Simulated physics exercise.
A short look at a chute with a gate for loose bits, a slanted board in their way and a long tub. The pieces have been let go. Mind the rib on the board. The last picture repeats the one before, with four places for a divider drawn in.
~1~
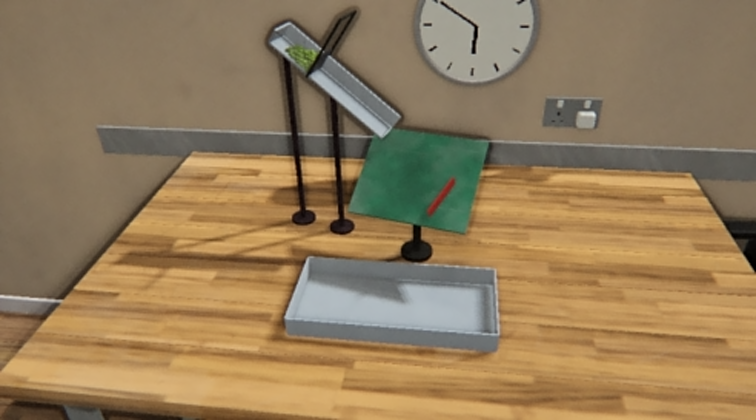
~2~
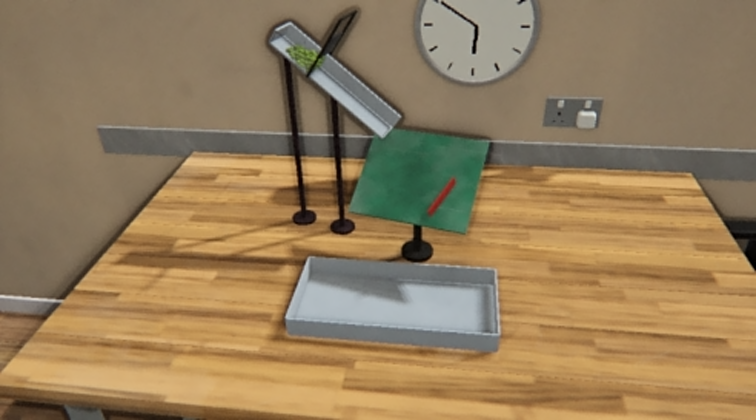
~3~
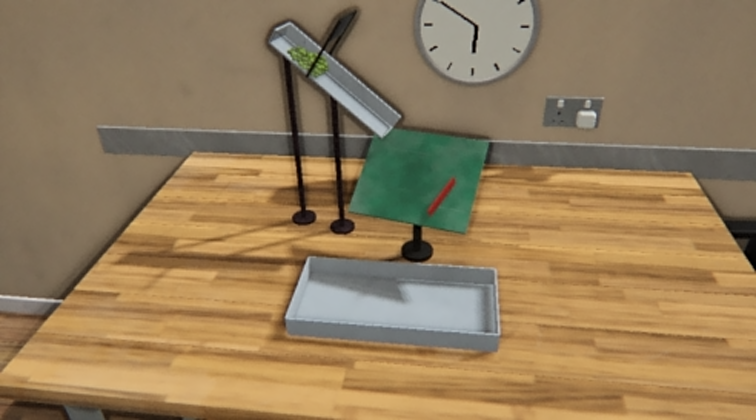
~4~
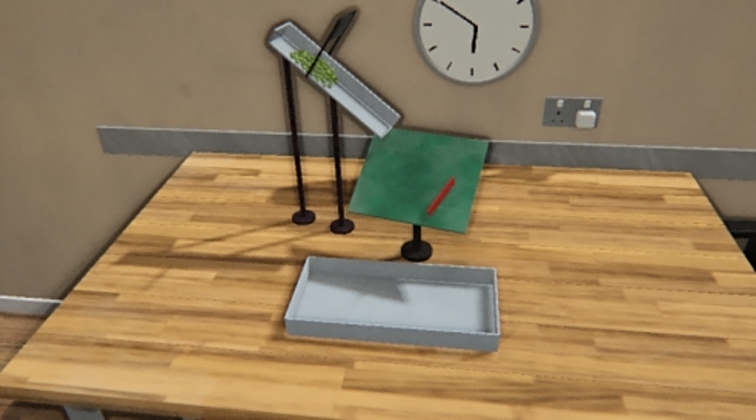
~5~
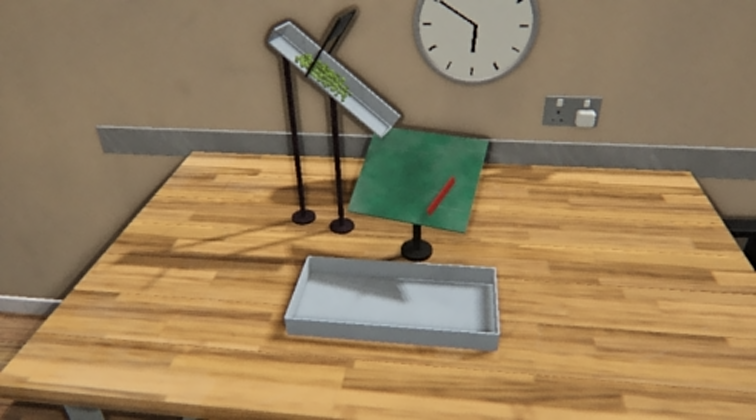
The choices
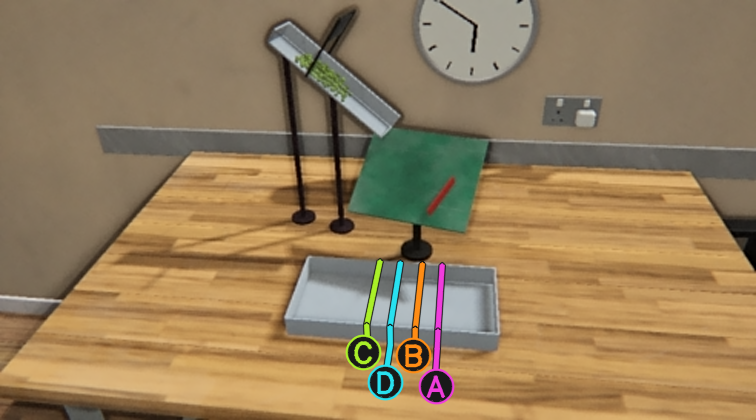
A raised chute slopes down to the right as small green bits slide partway along it.
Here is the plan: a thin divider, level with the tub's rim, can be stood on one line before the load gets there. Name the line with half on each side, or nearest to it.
The answer is line D.
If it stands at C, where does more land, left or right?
Right.
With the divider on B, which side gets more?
The left side.
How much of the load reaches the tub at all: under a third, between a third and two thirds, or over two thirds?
It is over two thirds.
On the marked copy, line A crosses the front rim at (438, 329); line B crosses the front rim at (415, 328); line C crosses the front rim at (366, 324); line D crosses the front rim at (390, 326).
If A is chosen, of what is caught, all but a few on the left of the divider, only a few on the right.
If B is chosen, of what is caught, all but a few on the left of the divider, a small share on the right.
If C is chosen, of what is caught, only a few on the left of the divider, all but a few on the right.
If D is chosen, of what is caught, close to half on the left of the divider, close to half on the right.
